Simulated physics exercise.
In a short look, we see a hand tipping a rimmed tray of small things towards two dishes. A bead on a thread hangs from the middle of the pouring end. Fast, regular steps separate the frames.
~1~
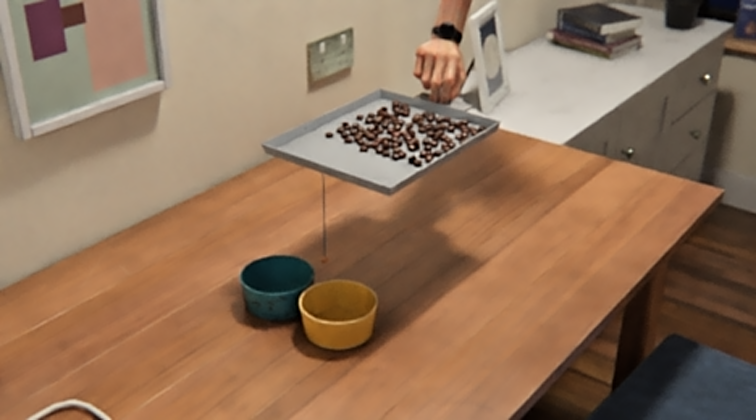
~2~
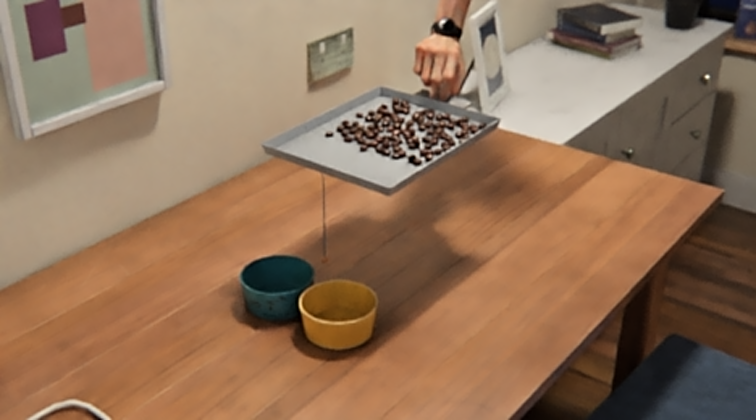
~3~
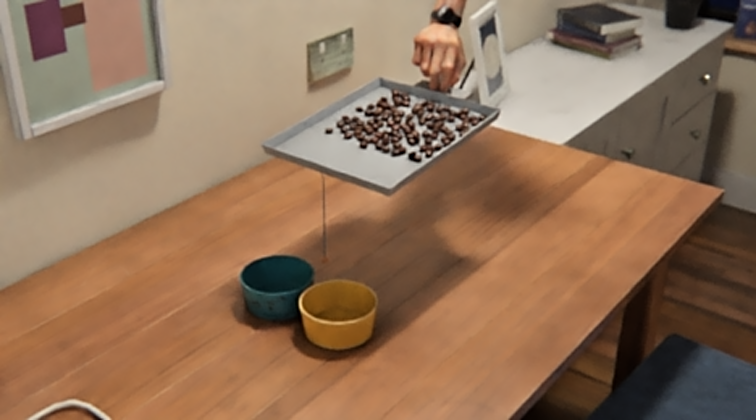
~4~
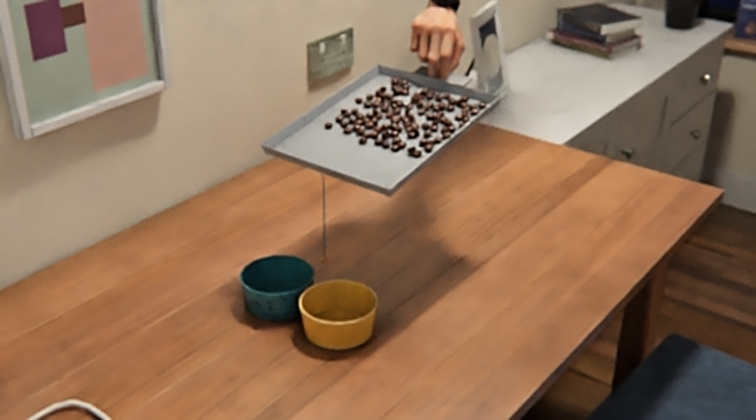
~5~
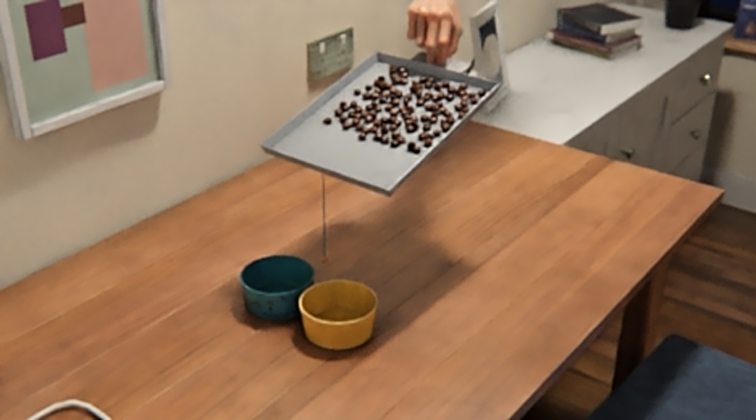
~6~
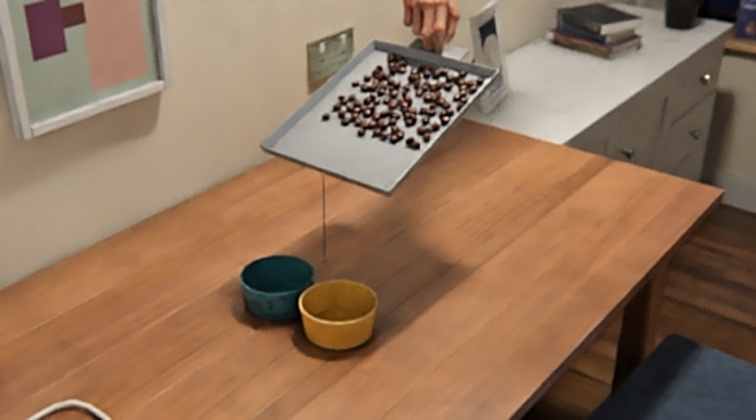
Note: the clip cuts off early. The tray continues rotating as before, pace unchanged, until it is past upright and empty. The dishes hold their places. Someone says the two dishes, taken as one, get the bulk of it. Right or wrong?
Right, they get more than half.
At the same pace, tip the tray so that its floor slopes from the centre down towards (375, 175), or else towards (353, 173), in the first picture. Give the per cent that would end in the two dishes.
30 and 60 per cent, in that order.
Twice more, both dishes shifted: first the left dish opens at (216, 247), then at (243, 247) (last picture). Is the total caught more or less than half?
Taking the tries in order: A minor share, followed by a minor share.
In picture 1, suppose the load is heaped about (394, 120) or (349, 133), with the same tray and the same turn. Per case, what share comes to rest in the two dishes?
Around 70 then around 90 per cent.
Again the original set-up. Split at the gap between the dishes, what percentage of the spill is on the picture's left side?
Left share: Some 70 per cent.
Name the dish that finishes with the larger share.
Once things settle, the right of the two ends up fuller.
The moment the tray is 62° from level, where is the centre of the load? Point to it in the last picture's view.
The middle of the pieces shows up near (336, 166).
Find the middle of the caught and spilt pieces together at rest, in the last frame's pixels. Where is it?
I'd say the middle ends up at about (324, 323).
Soon, tray tipped steeply; most on the tray; a small part in the air.
A while on, tray tipped right over; about a quarter on the tray; about a third in the right dish; about a quarter in the left dish; a small part outside both; a small part in the air.
Towards the end, tray tipped past a quarter turn; about half in the right dish; about a quarter in the left dish; about a quarter outside both.
Finally, tray tipped past a quarter turn; about half in the right dish; about a quarter in the left dish; about a quarter outside both.
